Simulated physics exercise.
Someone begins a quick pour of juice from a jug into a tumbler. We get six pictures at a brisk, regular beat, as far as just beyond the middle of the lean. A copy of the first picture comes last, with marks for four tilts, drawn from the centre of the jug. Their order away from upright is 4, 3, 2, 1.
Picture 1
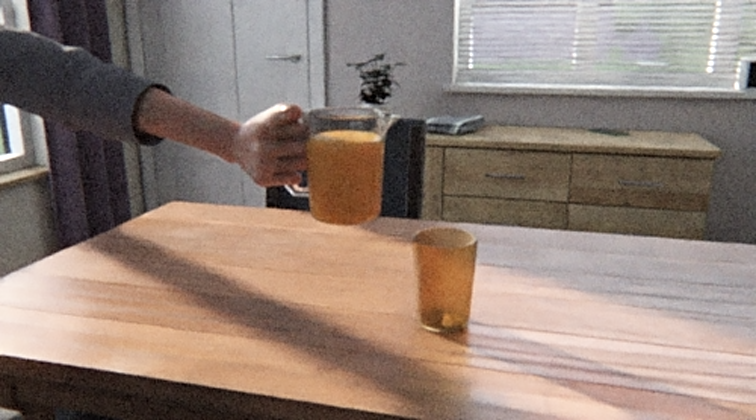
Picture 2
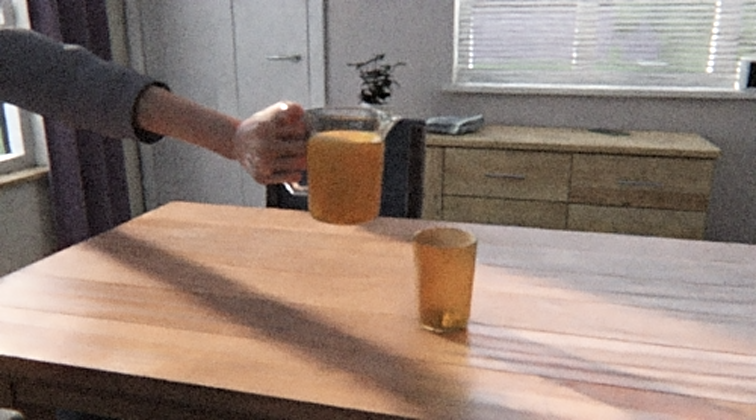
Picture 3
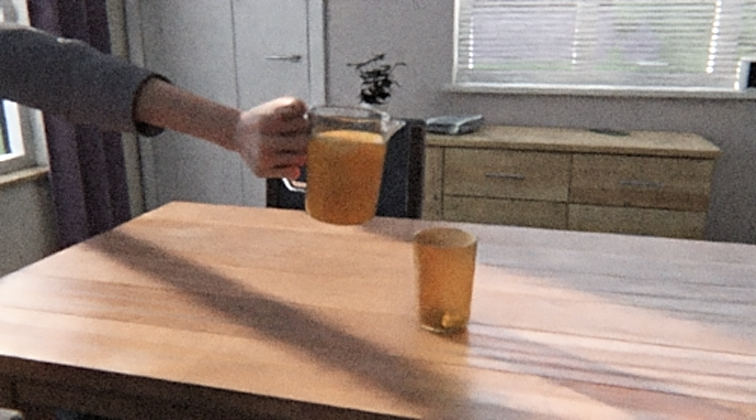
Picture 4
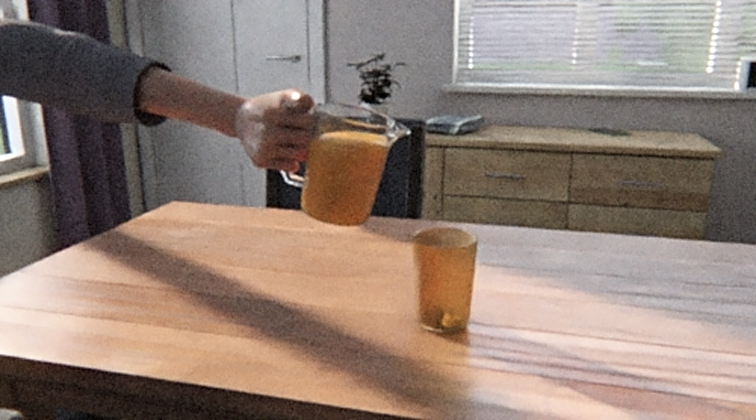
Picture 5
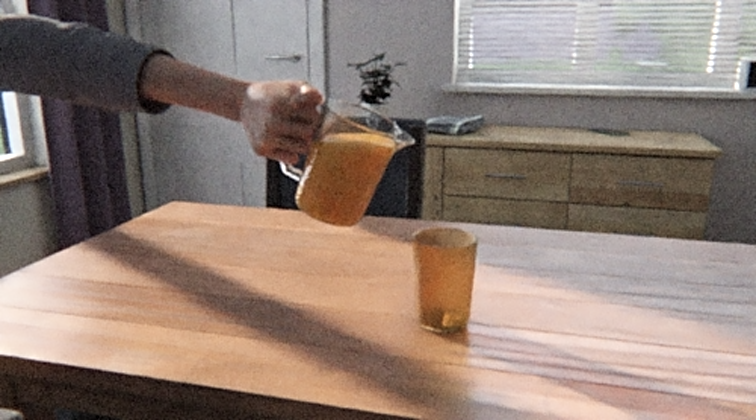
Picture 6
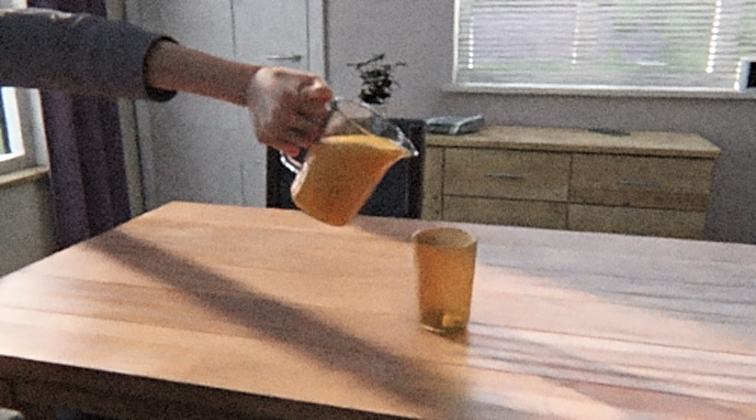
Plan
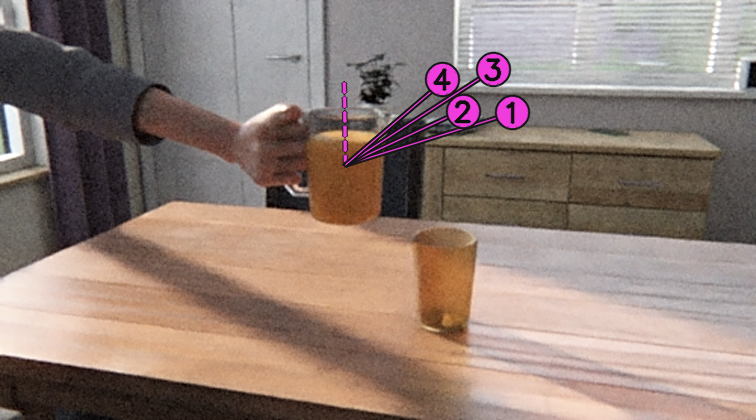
The clip shows a hand holding a glass jug of orange juice above a wooden table, left of an amber-coloured tumbler; the jug starts upright, then the hand gradually tilts it to the right, with no juice leaving it.
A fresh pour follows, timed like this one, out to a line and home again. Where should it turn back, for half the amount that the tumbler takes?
Go for 2.
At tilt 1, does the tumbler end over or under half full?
Over.
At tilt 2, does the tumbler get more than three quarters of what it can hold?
No.
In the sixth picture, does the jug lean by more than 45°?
No, it does not.
In magenta, 1 at (496, 117); 2 at (447, 117); 3 at (479, 78); 4 at (431, 91).
With 1, the tumbler ends with about 72 % of what it can hold.
With 2, the tumbler ends with about 53 % of what it can hold.
With 3, the tumbler ends with about 37 % of what it can hold.
With 4, the tumbler ends with about 24 % of what it can hold.
